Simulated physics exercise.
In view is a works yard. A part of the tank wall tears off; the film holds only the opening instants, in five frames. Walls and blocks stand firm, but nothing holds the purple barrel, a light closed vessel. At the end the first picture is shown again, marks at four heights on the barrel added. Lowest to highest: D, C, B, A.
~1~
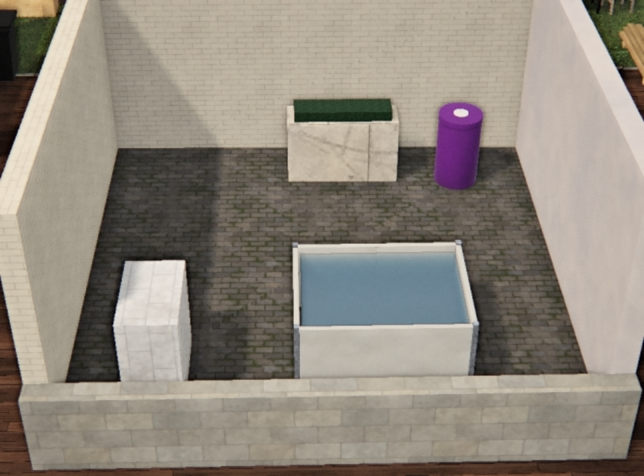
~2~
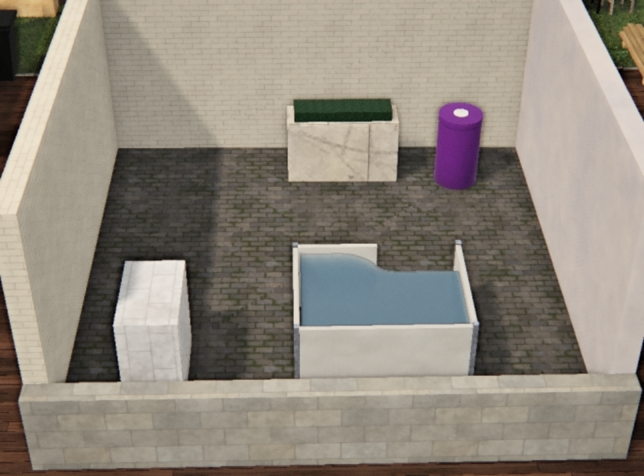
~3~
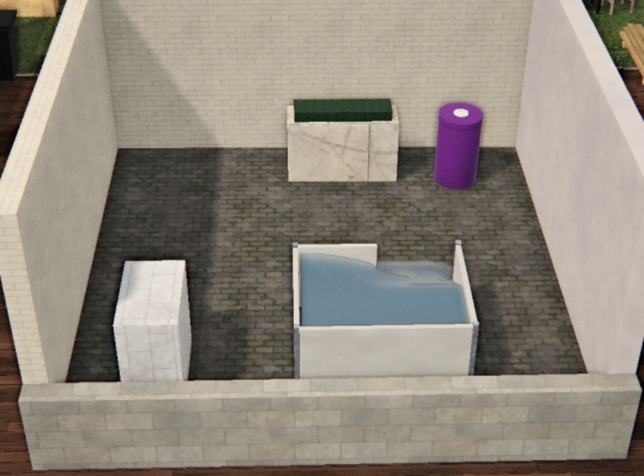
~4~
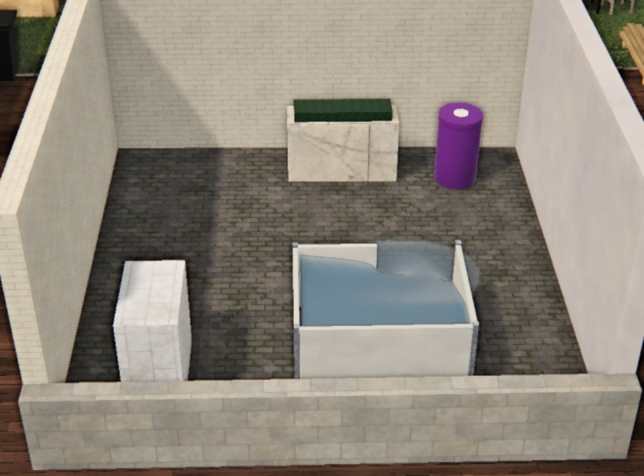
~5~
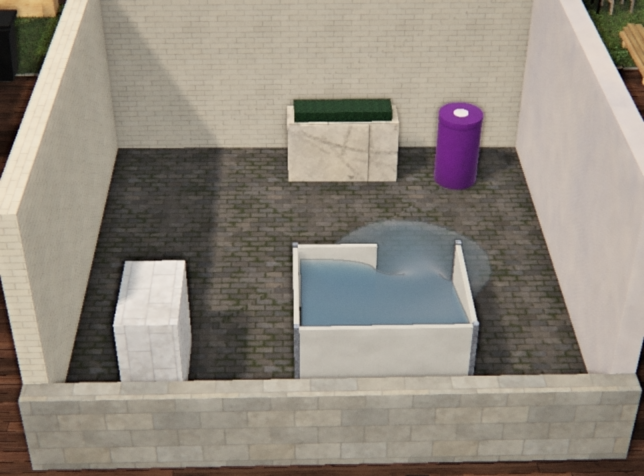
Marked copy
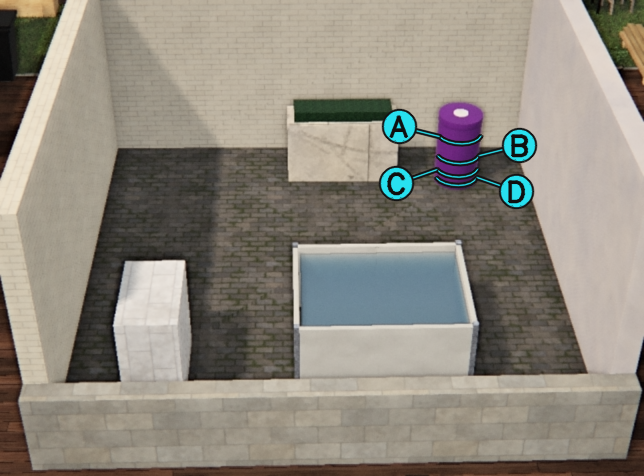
A large white-walled tank full of blue water stands near the front of a paved works yard, seen from above over a low block wall, with taller pale walls around the other sides. A white block sits at left, with a marbled planter topped in green and a purple barrel behind. Part of the tank's back wall disappears at right, and water pours through the gap, spreading across the paving towards the barrel.
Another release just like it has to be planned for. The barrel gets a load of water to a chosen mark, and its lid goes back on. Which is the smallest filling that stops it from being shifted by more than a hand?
Take B.
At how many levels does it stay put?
Two of the four.
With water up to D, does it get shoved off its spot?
Yes, it does.
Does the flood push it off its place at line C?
Yes.
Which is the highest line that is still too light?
That would be C.
In cyan, A at (462, 143); B at (460, 163); C at (459, 177); D at (458, 185); from the bottom up D, C, B, A.
If A is chosen, it does not move.
If B is chosen, it does not move.
If C is chosen, it is pushed about its own width away.
If D is chosen, it is pushed about its own width away.
